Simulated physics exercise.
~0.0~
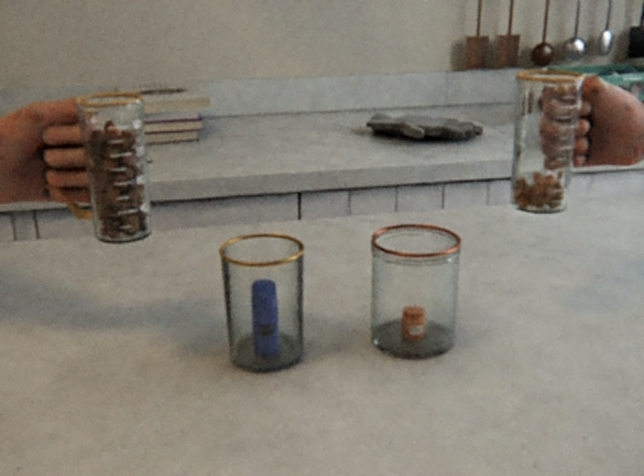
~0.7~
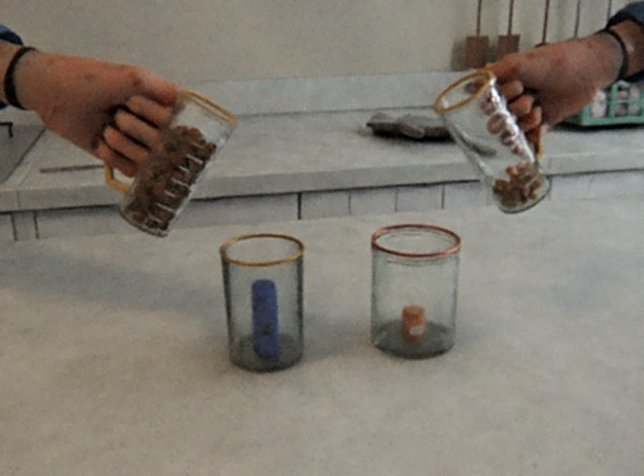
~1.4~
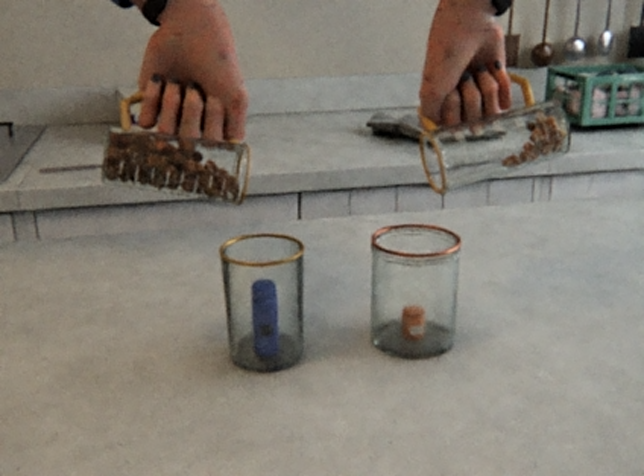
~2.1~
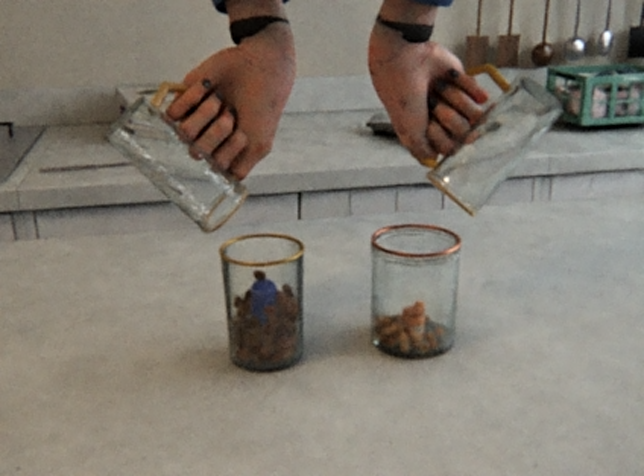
Two hands hold clear handled cups of small brown pieces above a pale kitchen counter, seen from the front and slightly above, with utensils hanging at the upper right. Below stand a gold-rimmed glass on the left with an upright blue cylinder inside, and a copper-rimmed jar on the right with a short orange one. The hands move the cups inward and lean them, then turn them onto their sides, with both containers still empty of pieces. Finally the cups tip mouth down, and brown pieces gather around both objects, filling the left glass higher, while both tops still show.
